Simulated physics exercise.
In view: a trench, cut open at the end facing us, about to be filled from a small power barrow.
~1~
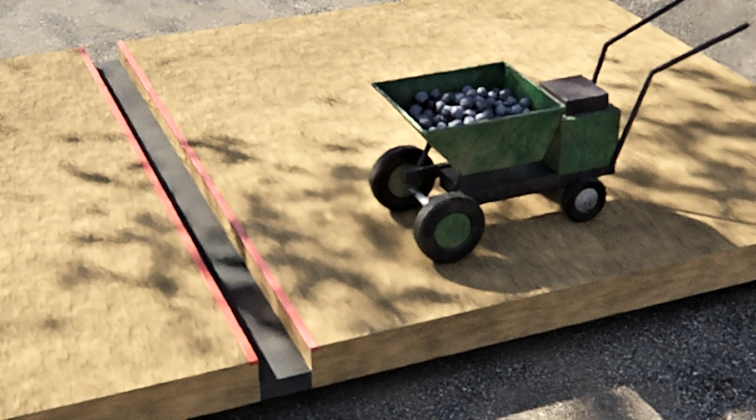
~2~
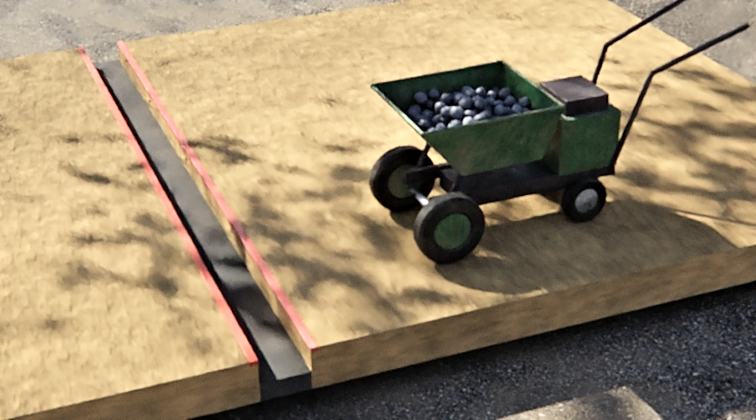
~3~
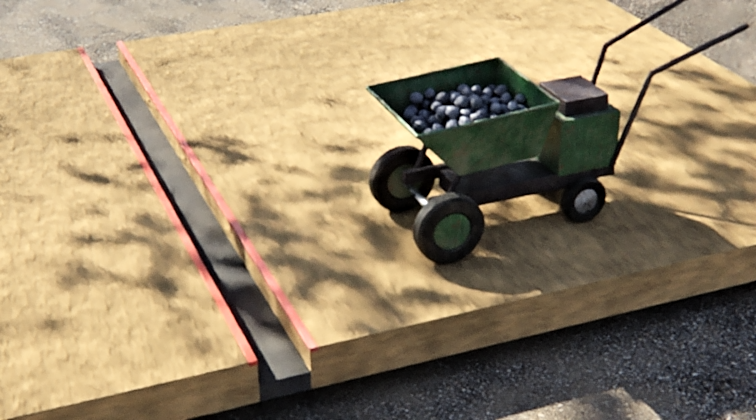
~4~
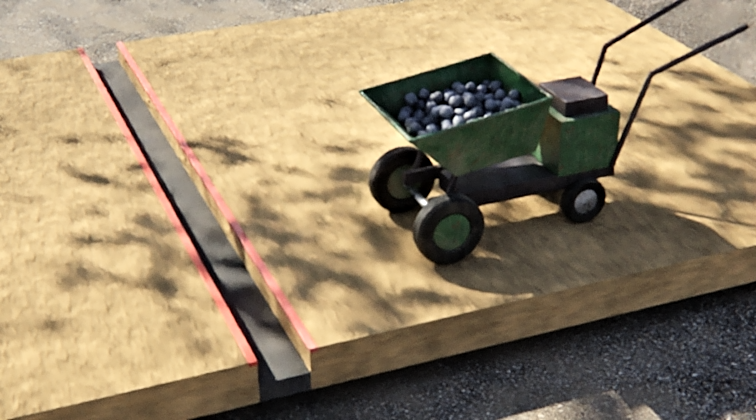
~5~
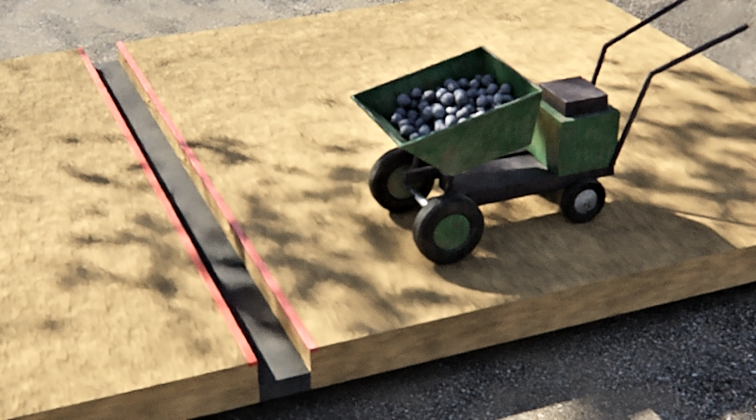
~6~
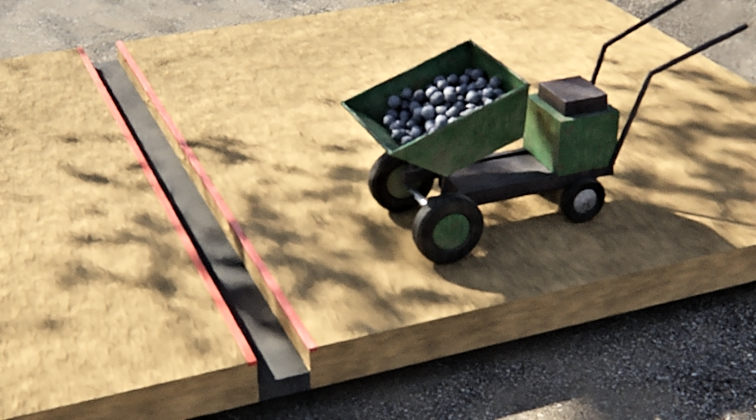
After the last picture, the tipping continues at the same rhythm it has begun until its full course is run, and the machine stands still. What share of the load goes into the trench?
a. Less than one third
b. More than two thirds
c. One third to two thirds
One third to two thirds (c).
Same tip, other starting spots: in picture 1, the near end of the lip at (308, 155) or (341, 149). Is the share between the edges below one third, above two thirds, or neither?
First: Less than a third. Second: Between a third and two thirds.
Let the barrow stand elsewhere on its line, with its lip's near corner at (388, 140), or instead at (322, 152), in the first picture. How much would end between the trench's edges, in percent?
Roughly 70 per cent at the first spot and 20 per cent at the second.
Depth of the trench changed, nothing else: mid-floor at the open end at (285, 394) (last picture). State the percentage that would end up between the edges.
I'd guess close to 50 percent.
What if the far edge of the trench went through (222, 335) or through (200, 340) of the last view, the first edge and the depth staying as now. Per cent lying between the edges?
First some 50, then 50 per cent.
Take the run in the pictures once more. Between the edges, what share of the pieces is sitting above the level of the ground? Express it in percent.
The answer is close to 5 per cent.
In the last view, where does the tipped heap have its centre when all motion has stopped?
Close to (259, 262) in the last view.
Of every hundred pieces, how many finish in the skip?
It comes to about 5 percent.
Just after the last frame, skip tipped steeply; every one in the skip.
A moment on, skip tipped right over; roughly two thirds in the skip; roughly a quarter short of the trench; just a few in or heaped over the trench; just a few falling.
Further on, skip tipped right over; about a tenth in the skip; roughly half short of the trench; roughly a third in or heaped over the trench; just a few beyond it.
When it is over, skip tipped right over; about a tenth in the skip; roughly half short of the trench; roughly half in or heaped over the trench; just a few beyond it.
